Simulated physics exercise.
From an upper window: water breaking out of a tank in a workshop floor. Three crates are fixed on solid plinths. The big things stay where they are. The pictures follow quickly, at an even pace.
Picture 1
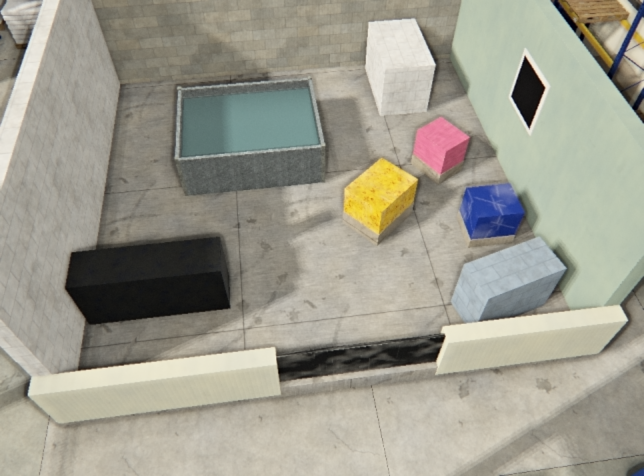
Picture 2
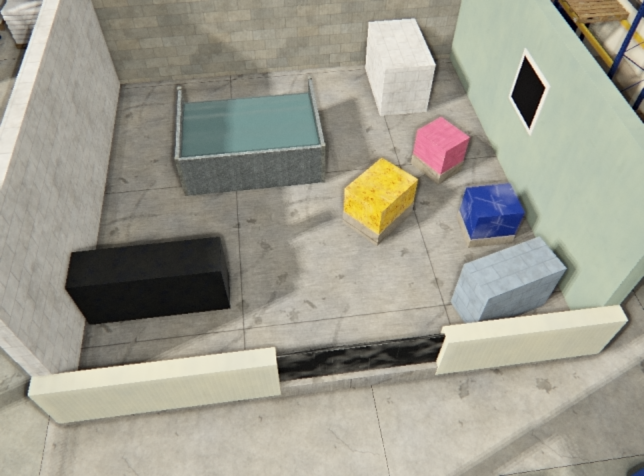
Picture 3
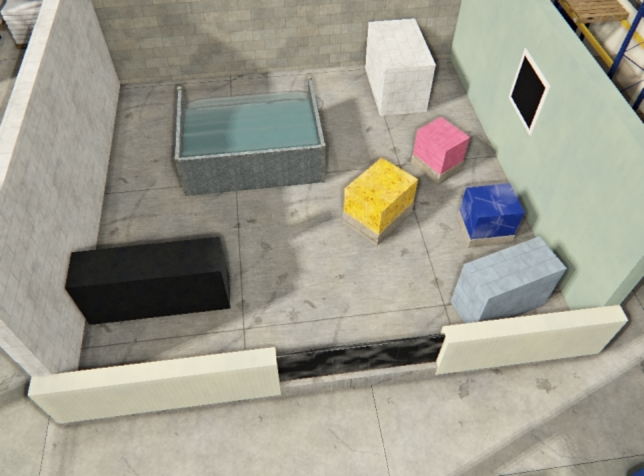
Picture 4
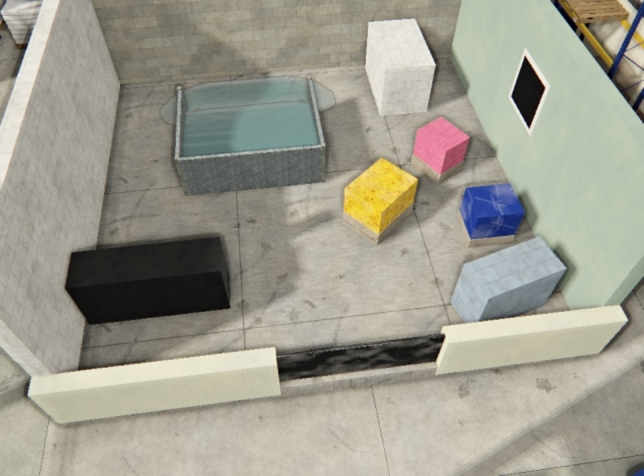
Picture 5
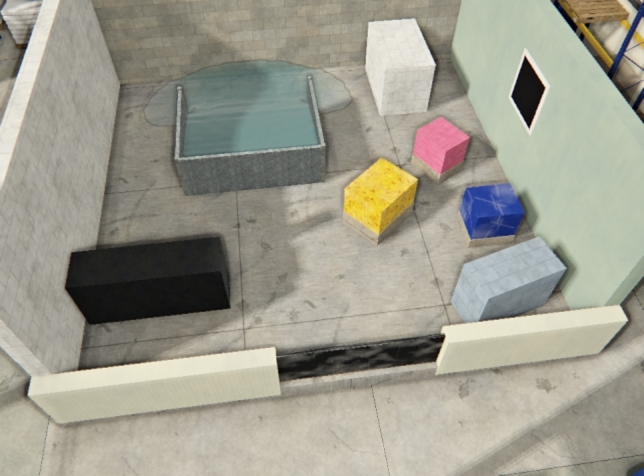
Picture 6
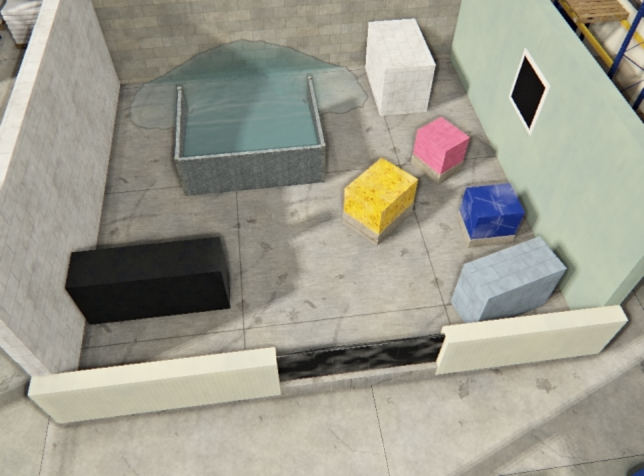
Workshop floor seen from above, a grey tank losing its far side and water spreading out behind it toward the back wall.
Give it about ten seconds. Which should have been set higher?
In the end: The blue crate stays dry; the pink crate stays dry; the yellow crate stays dry.
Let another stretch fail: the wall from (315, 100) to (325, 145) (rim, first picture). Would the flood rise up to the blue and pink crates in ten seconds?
My reading: The blue one takes water, the pink one is soaked.
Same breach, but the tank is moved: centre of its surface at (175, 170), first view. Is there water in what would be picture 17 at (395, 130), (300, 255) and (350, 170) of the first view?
In turn: Free of water, dry, clear.
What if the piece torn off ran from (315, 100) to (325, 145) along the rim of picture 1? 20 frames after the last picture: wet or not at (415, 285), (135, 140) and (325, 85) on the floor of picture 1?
One after the other: Awash, clear, flooded.
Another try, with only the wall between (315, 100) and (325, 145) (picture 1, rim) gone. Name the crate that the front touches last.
I say the crate marked blue.
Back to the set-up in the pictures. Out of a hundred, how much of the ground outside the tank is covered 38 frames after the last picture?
Near 90 in a hundred.
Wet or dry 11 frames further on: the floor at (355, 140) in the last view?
Verdict: Awash.
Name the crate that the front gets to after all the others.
It is the one in blue.
A moment on, water covers 15 % of the floor; the blue crate not reached, the pink crate not reached, the yellow crate not reached.
Next, water covers 30 % of the floor; the blue crate not reached, the pink crate not reached, the yellow crate not reached.
Then, water covers 60 % of the floor; the blue crate water round its plinth, the pink crate water round its plinth, the yellow crate water round its plinth.
Later, water covers 90 % of the floor; the blue crate water round its plinth, the pink crate water round its plinth, the yellow crate water round its plinth.
In the end, water covers 100 % of the floor; the blue crate stayed above the water, the pink crate stayed above the water, the yellow crate stayed above the water.
